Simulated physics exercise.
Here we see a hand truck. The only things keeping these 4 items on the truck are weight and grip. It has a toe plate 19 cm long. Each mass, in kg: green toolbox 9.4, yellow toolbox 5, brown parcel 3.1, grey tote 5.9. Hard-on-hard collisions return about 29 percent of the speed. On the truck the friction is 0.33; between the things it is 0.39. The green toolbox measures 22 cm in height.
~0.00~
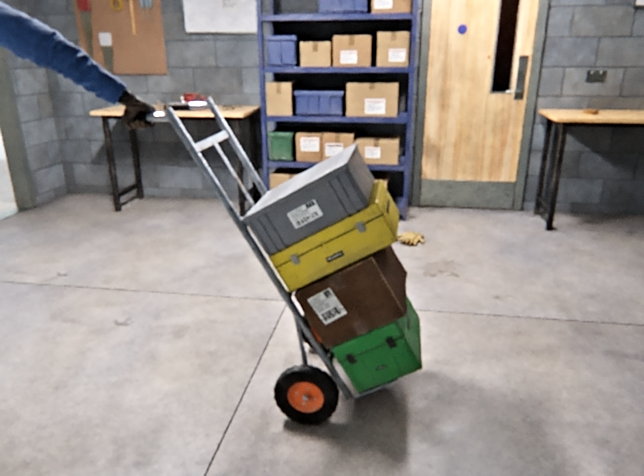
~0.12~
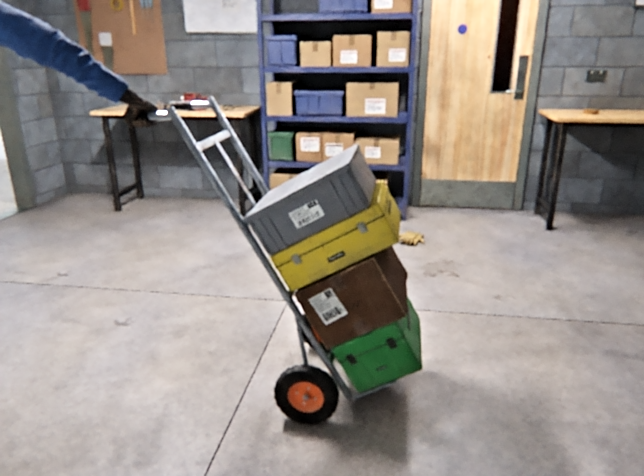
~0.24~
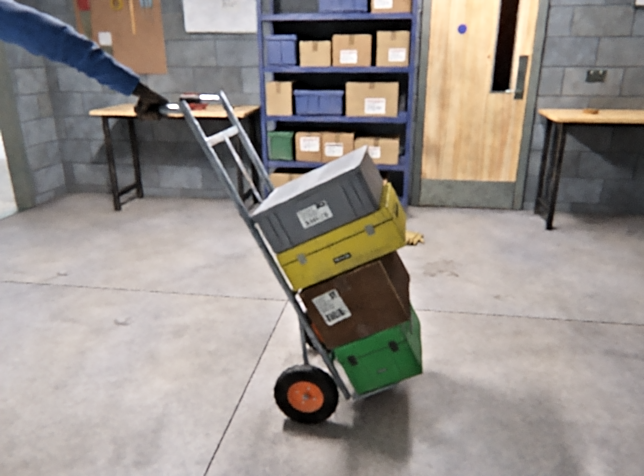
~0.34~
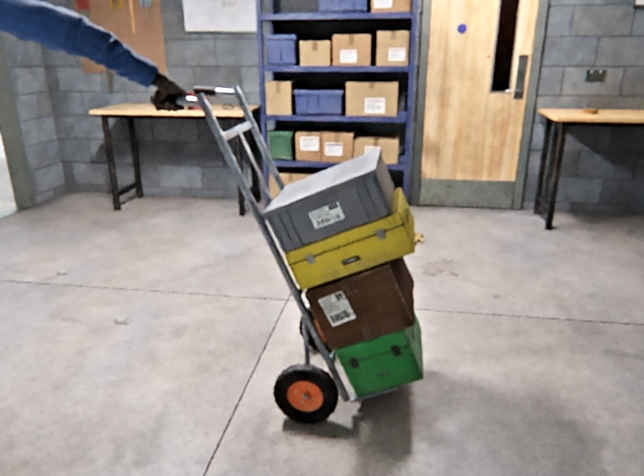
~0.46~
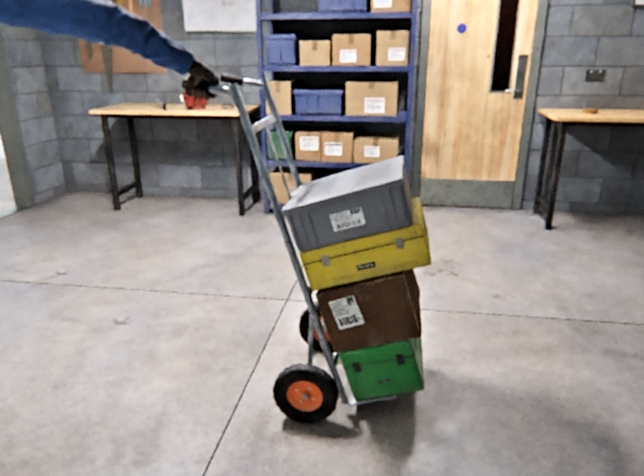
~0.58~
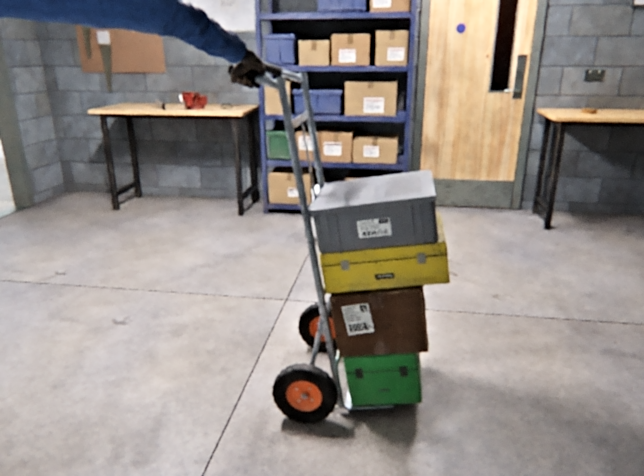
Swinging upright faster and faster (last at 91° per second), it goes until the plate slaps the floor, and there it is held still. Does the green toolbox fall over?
No.
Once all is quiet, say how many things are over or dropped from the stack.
I get 3.
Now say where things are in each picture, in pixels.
The first picture shows leaning back 30°; green toolbox (379, 333); yellow toolbox (337, 234).
The second picture shows leaning back 30°; grey tote (315, 198); yellow toolbox (339, 234).
The third picture shows leaning back 27°; brown parcel (358, 284); grey tote (322, 198).
The fourth picture shows leaning back 24°; yellow toolbox (353, 237); brown parcel (363, 287).
The fifth picture shows leaning back 18°; grey tote (353, 203); yellow toolbox (368, 242).
The sixth picture shows leaning back 9°; green toolbox (385, 353); brown parcel (381, 301).
After 1.08 s, truck upright; grey tote now dropped from the stack; green toolbox 4° off its base near (387, 363); yellow toolbox 41° off its base.
After 1.38 s, truck upright; yellow toolbox and brown parcel now dropped from the stack.
In the end (2.1 s), dropped from the stack and tipped over, yellow toolbox, brown parcel and grey tote; green toolbox under 10 cm from the start. At the end, from the last picture's camera, green toolbox near (384, 363).
